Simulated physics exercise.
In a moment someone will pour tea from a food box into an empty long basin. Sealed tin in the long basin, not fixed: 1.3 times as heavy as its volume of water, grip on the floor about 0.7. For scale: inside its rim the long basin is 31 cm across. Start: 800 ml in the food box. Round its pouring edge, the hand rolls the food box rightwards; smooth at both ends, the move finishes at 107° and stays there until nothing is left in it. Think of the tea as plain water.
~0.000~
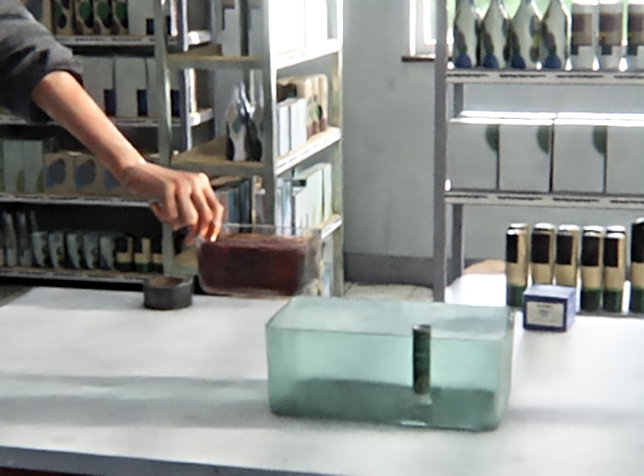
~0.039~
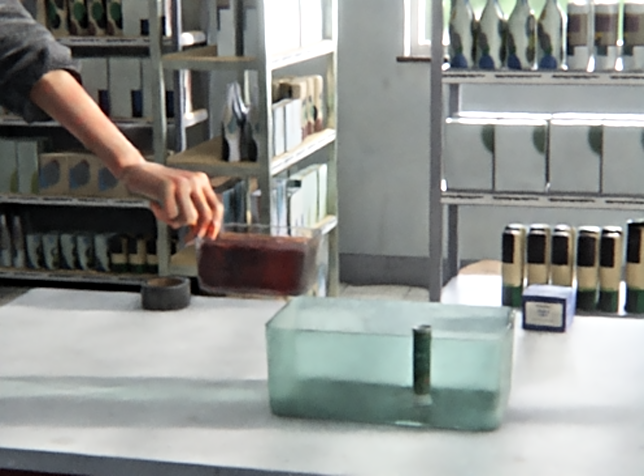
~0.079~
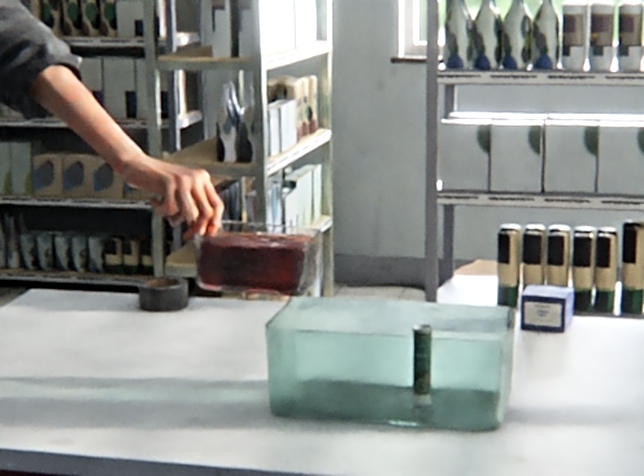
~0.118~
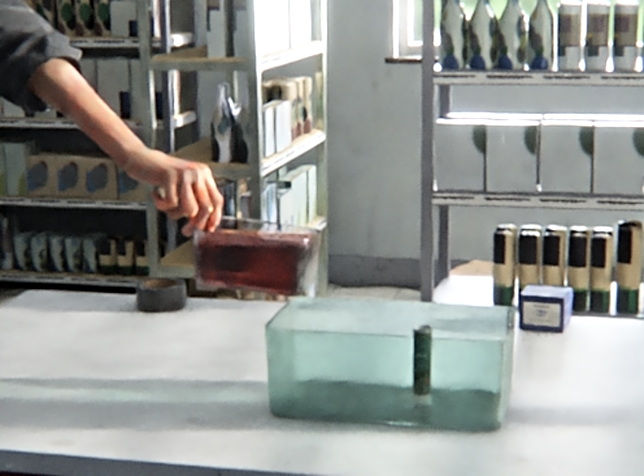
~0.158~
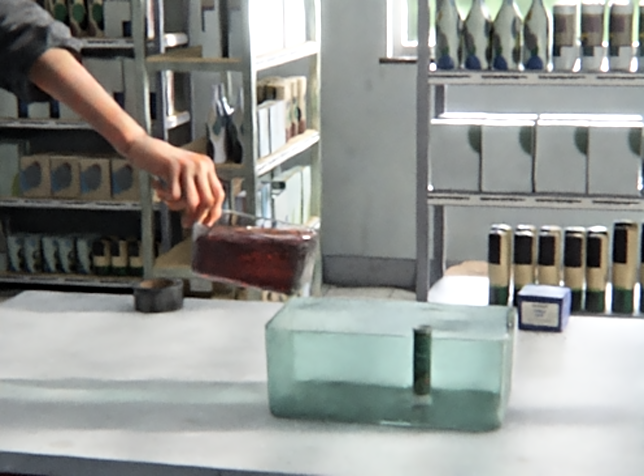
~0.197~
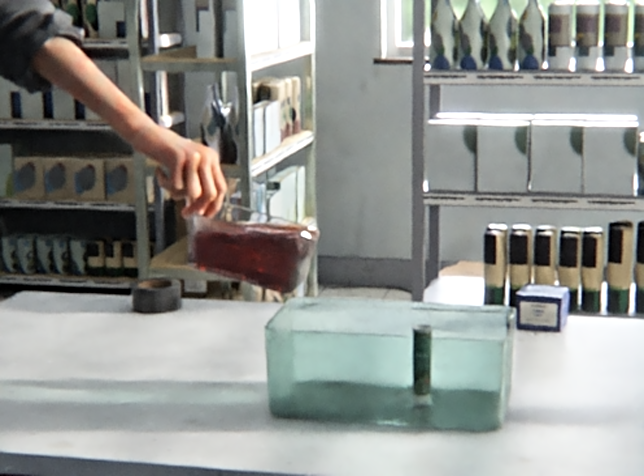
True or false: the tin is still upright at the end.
False.
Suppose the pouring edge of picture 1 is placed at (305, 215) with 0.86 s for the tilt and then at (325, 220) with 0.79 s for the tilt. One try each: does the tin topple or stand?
First it goes over; then it falls.
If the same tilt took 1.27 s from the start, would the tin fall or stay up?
The tin would stay balanced.
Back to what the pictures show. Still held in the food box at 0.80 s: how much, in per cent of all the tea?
Around 4 percent of it.
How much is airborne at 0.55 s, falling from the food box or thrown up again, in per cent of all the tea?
I'd put it at about 42 percent.
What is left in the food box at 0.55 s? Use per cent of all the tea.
46 %.
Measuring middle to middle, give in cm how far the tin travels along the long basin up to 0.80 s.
Around 2 centimetres.
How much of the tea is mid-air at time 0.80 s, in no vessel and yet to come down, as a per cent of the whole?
In-air share: About 10 %.
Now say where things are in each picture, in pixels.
The first frame shows tilt 0°; pouring edge (315, 238); surface from (207, 239) to (315, 244); the long basin's rim runs from (279, 312) to (510, 325); the tin's top is at (422, 330).
The second frame shows tilt 1°; pouring edge (315, 238); surface from (207, 239) to (314, 243).
The third frame shows tilt 2°; pouring edge (315, 238); surface from (206, 238) to (314, 242).
The fourth frame shows tilt 5°; pouring edge (314, 238); surface from (206, 236) to (314, 239).
The fifth frame shows tilt 9°; pouring edge (314, 238); surface from (204, 232) to (313, 236).
The sixth frame shows tilt 13°; pouring edge (313, 238); surface from (203, 226) to (314, 233).
Then, 0.55 s in, the tilt is 75° and 47 per cent is still to pour; the tin stands where it began.
Then, 0.80 s in, the tilt is 106° and 4 per cent is still to pour; the tin leans 20°.
Then, 1.07 s in, the tilt is 107° and 0 per cent is still to pour; the tin lies on its side.
Then, 1.36 s in, the tilt is 107° and 0 per cent is still to pour; the tin lies on its side.
Finally, the tin lies on its side.
